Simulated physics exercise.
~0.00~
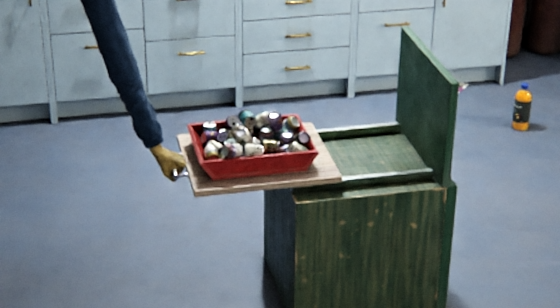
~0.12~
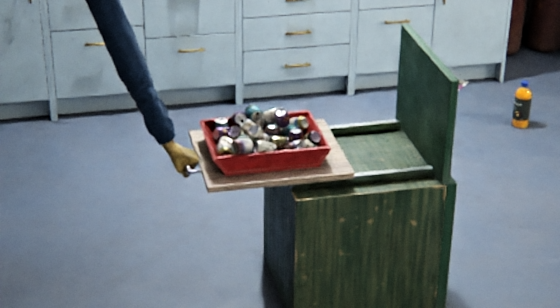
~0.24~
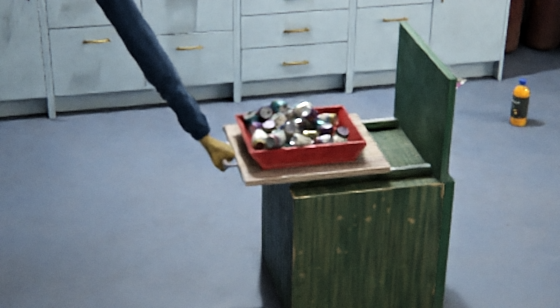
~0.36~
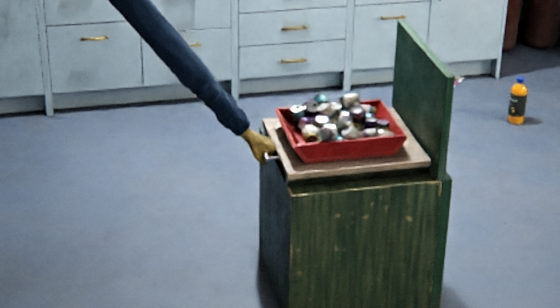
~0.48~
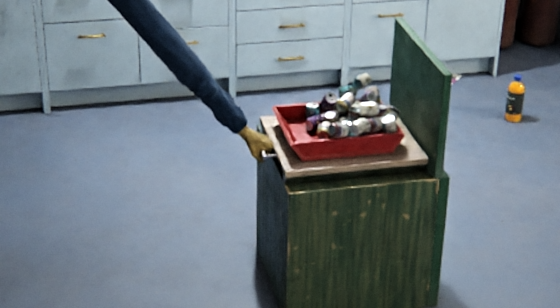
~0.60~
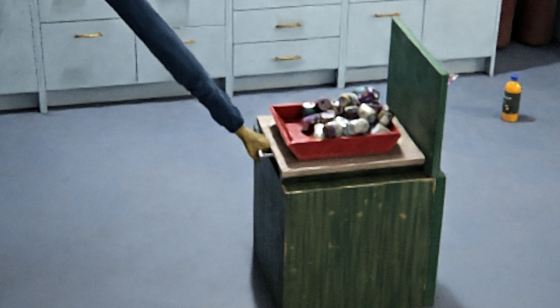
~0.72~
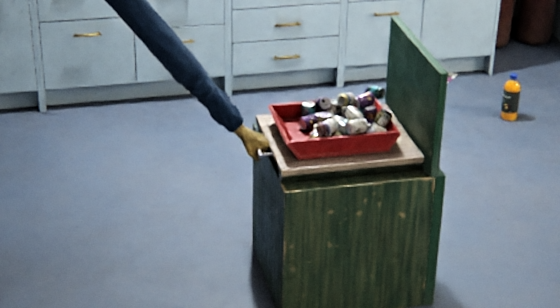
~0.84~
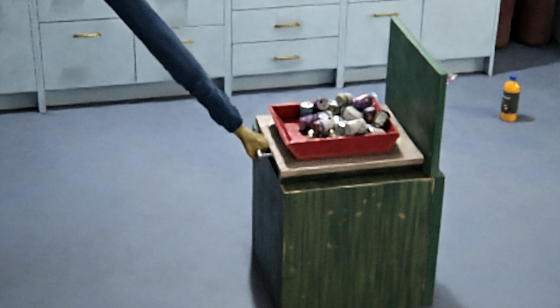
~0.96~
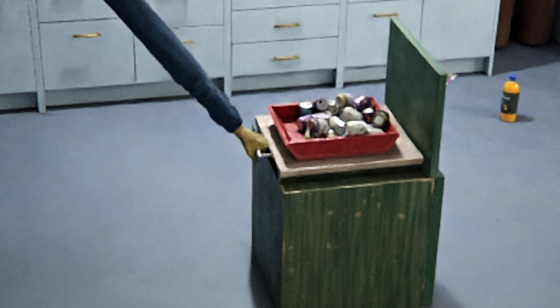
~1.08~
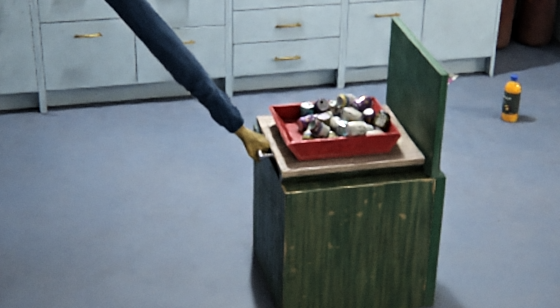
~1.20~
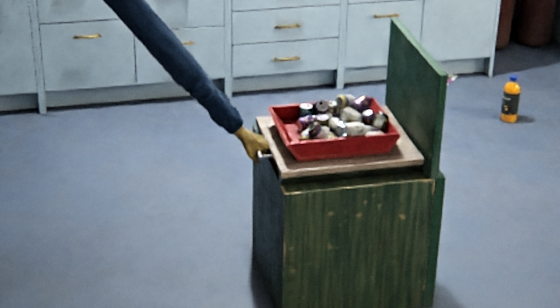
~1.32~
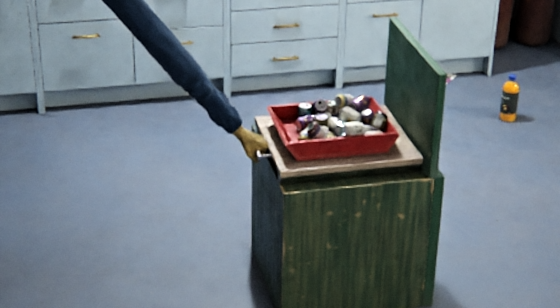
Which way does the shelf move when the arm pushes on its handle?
The shelf moves to the right, sliding back over the green unit toward its upright panel.
At first, a gloved hand on a long dark-blue sleeve holds the handle of a shelf pulled out to the left of a green wooden unit, with a red basket of small cans on top. The arm pushes, and the shelf slides right toward the upright back panel, carrying the basket along. When the shelf stops over the unit, the cans surge on to the right and heap up at the far end of the basket. They then tumble and settle lower. At the end, the hand is still on the handle and most of the cans lie in the basket.
